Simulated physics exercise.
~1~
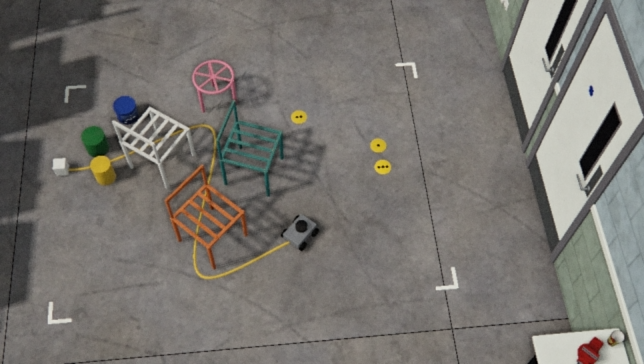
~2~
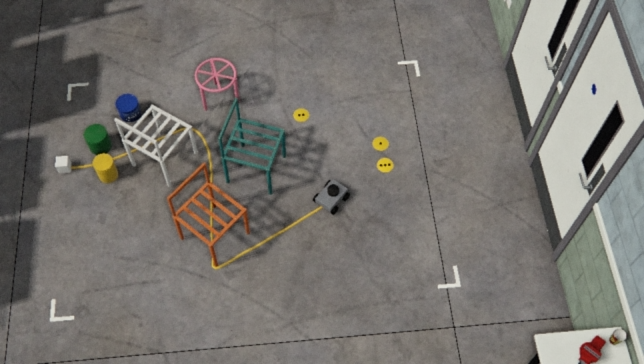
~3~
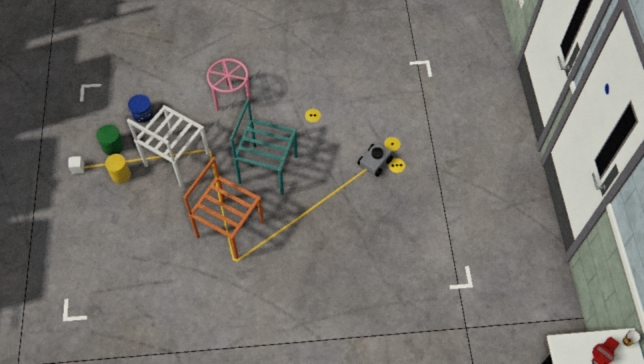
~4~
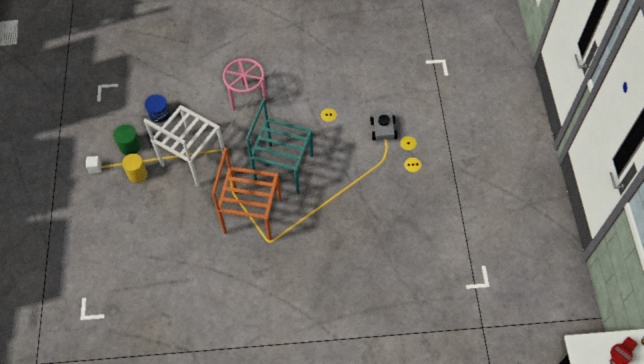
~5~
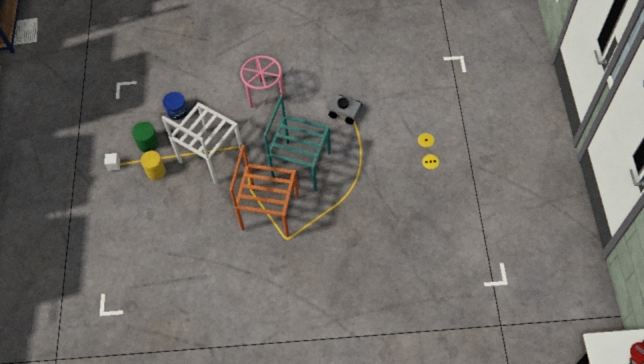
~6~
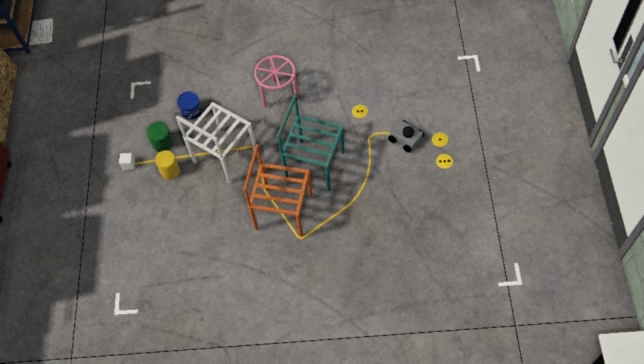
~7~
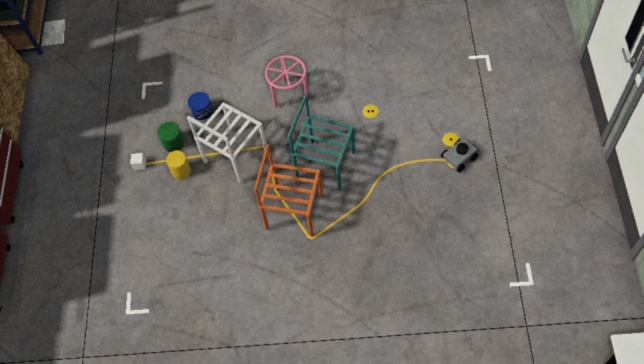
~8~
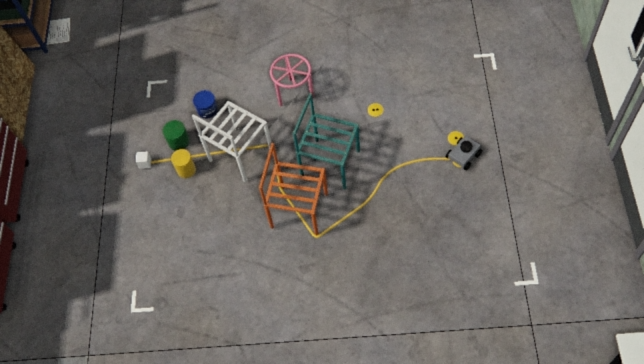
The video shows a small cart towing a yellow lead across a workshop floor, shifting and turning an orange chair slightly as the lead pulls tight. The cart visits three yellow marks, doubling back left before heading right and stopping, the lead curved behind it and still attached at the white block.
